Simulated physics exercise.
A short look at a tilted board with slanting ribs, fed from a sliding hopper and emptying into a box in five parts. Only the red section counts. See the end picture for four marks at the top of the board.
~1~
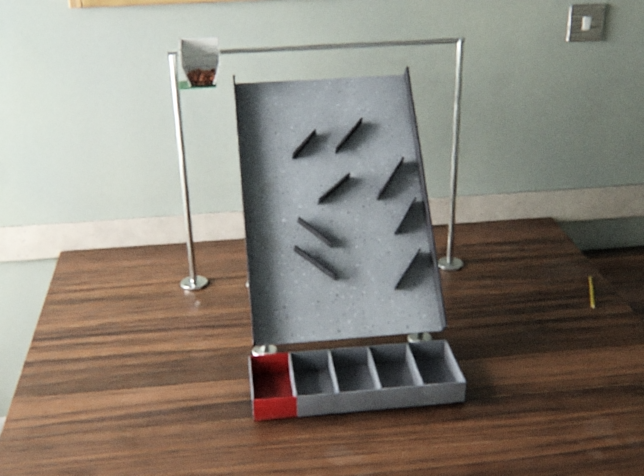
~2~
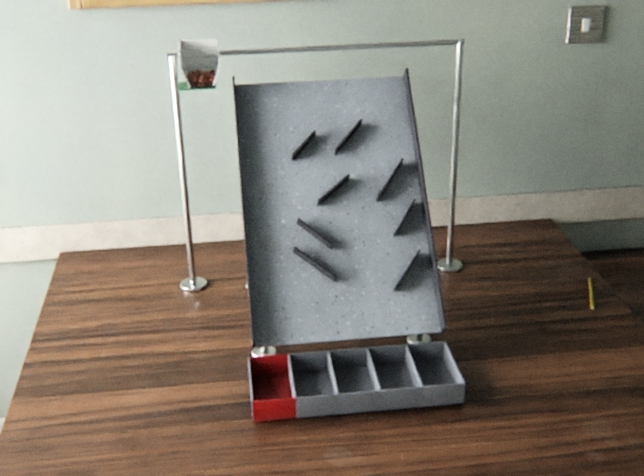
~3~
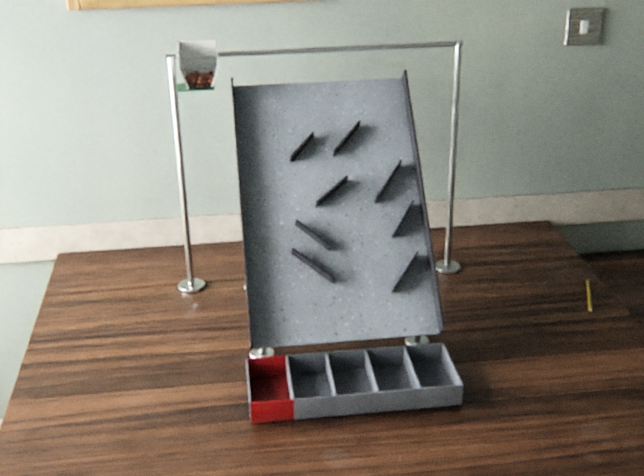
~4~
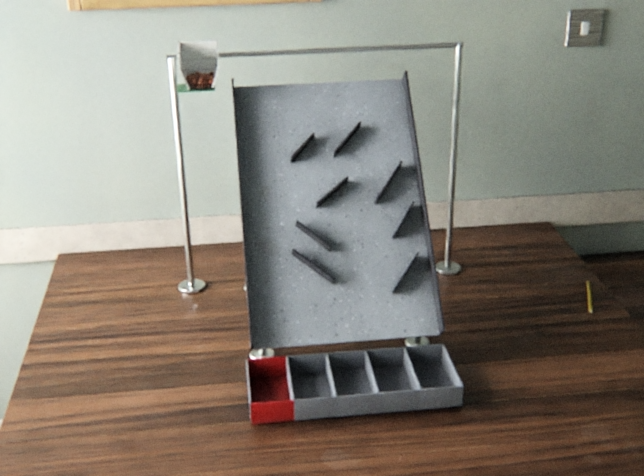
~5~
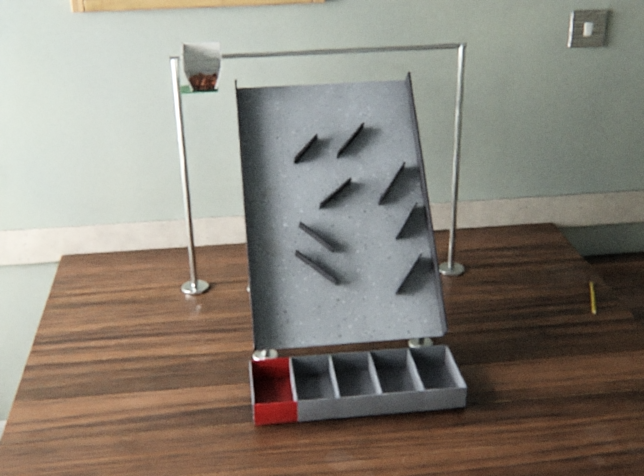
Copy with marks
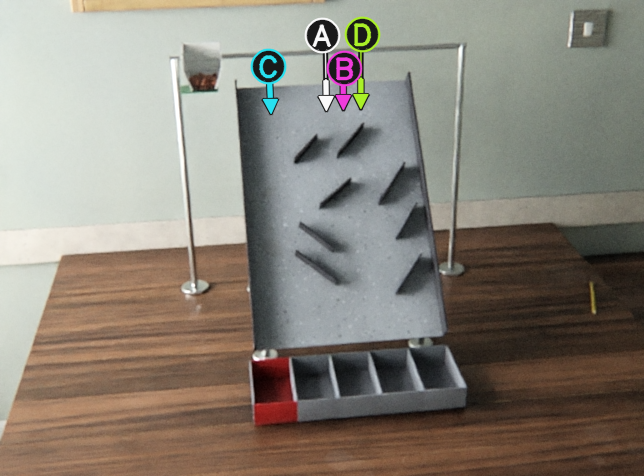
The hopper stays still above a tilted grey board with slanting ribs and a five-part box.
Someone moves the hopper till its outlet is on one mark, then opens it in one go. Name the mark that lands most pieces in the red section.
Mark C does it best.
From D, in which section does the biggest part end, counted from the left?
The third.
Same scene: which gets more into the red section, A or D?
A.
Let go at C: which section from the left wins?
The first from the left.
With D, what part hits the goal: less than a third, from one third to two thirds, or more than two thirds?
Less than a third.
On the marked copy, mark A meets the board at (326, 105); mark B meets the board at (343, 104); mark C meets the board at (270, 108); mark D meets the board at (360, 103).
For mark A, close to a third in the red section, close to half in other sections, a small share outside the box.
For mark B, close to a quarter in the red section, close to two thirds in other sections, only a few held on the board, a small share outside the box.
For mark C, close to two thirds in the red section, a small share in other sections, close to a quarter outside the box.
For mark D, a small share in the red section, the bulk in other sections, a small share outside the box.
